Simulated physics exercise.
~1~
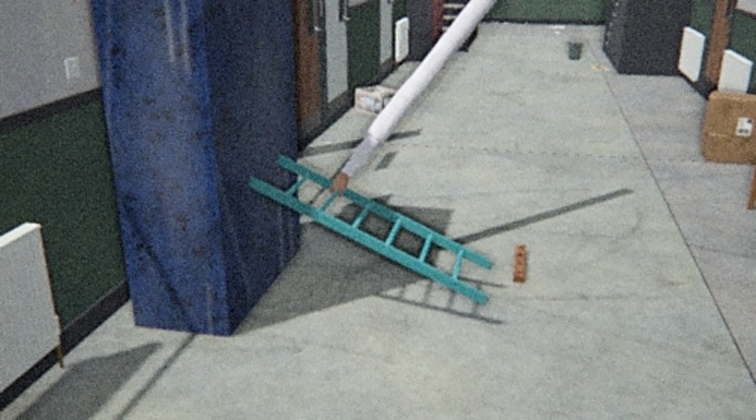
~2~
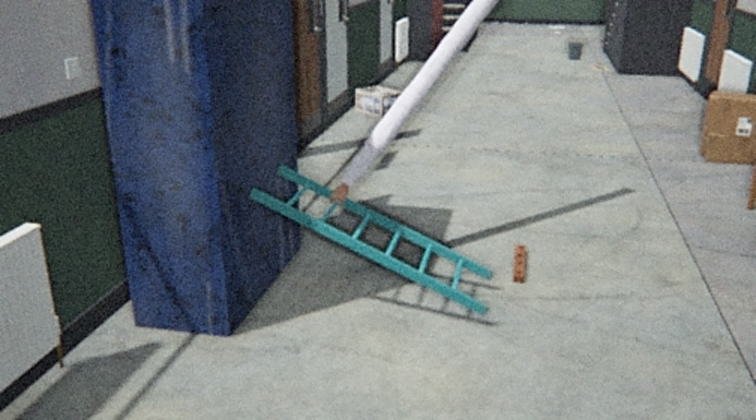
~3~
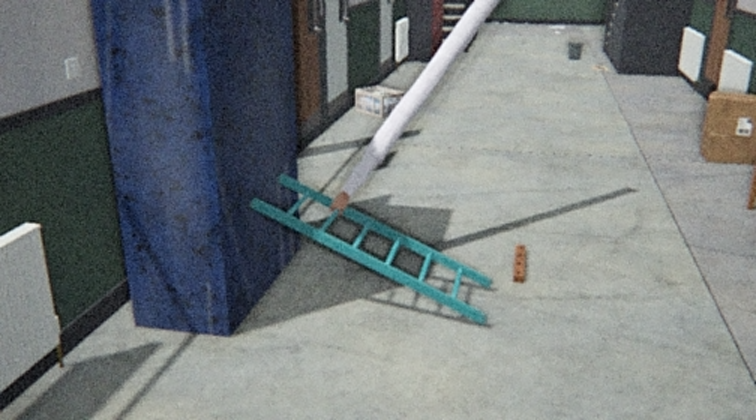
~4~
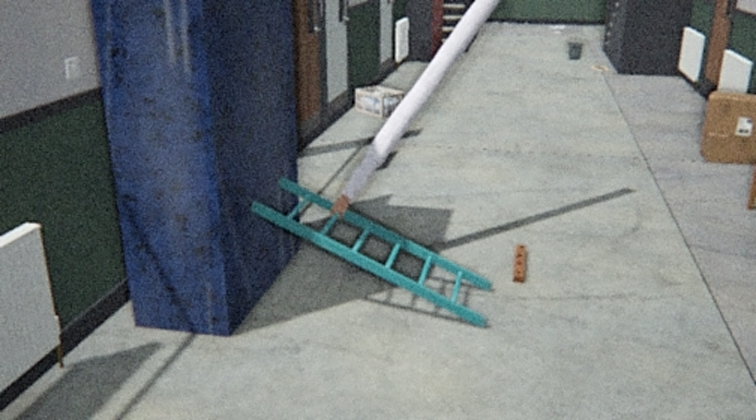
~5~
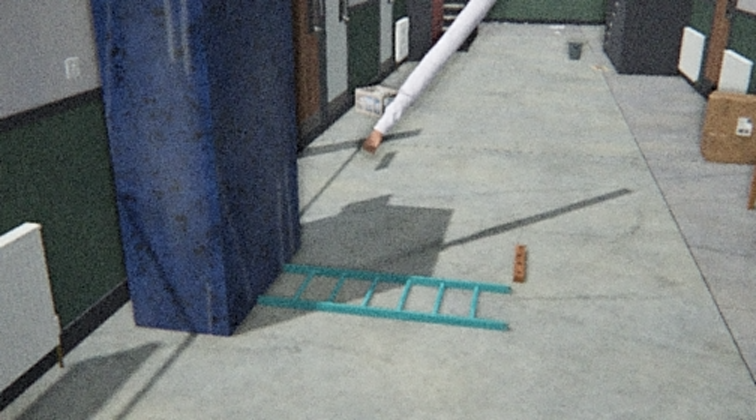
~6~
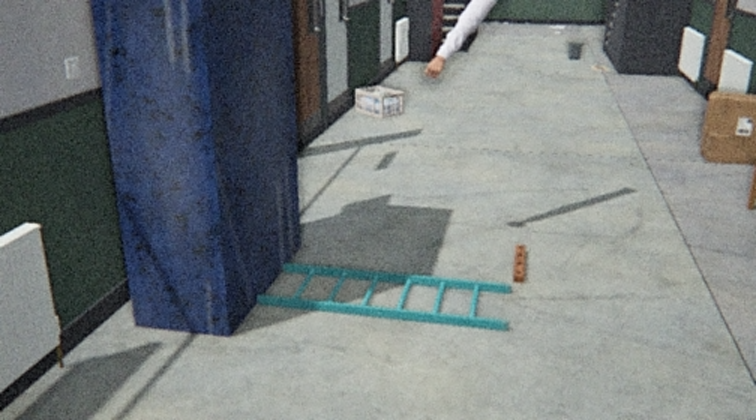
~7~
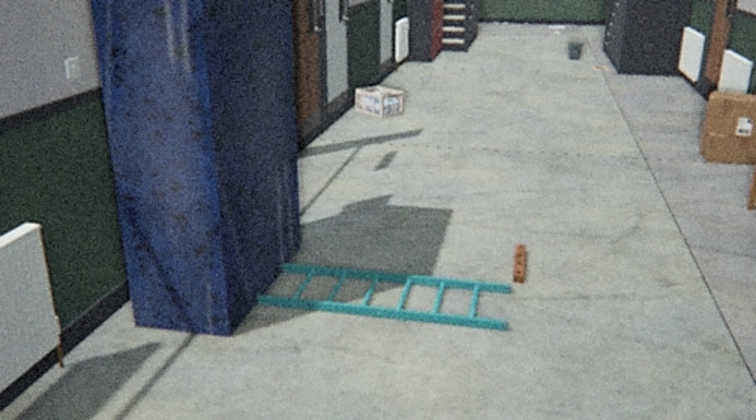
In an indoor corridor with a concrete floor, a hand lowers a turquoise ladder tilted against a blue pillar, then lets go and draws back out of view. The ladder slips down and ends lying flat on the floor beside the pillar, near a small reddish-brown batten.
